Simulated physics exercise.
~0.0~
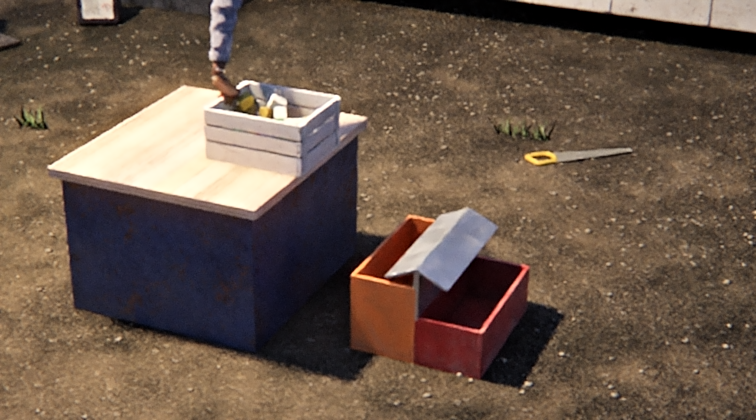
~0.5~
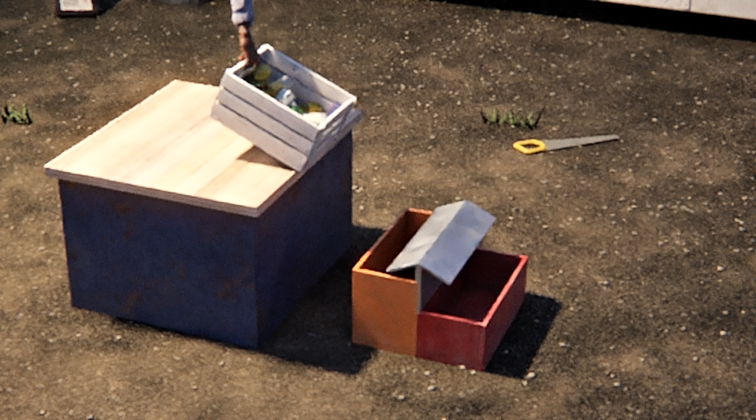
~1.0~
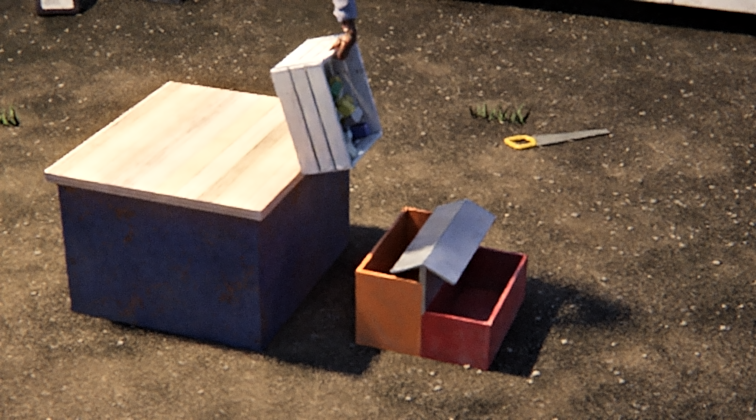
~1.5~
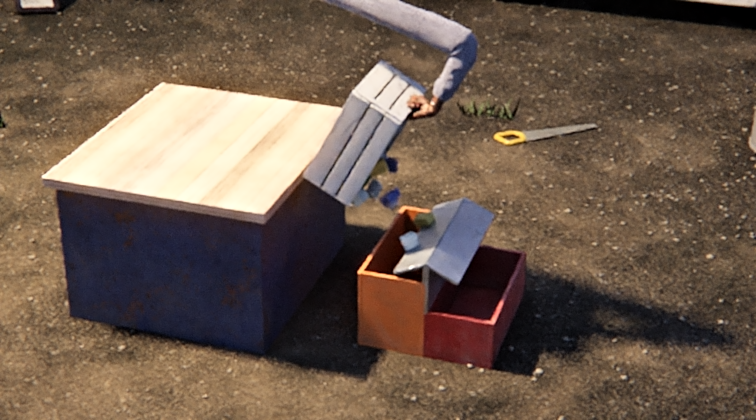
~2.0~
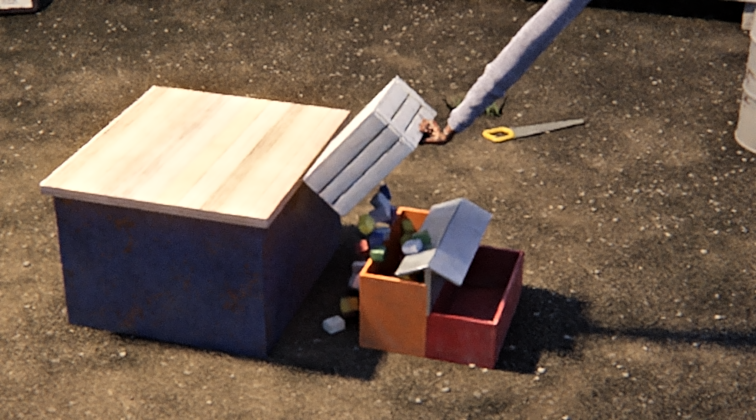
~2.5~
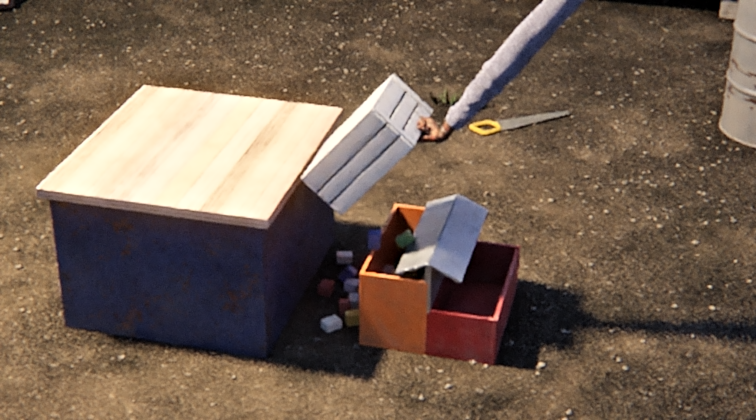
A white slatted crate of colorful toy blocks was tipped over the right edge of a bench by a hand, spilling them downward. Most dropped into the orange trough, several landed on the ground beside it, and the red tote stayed empty.
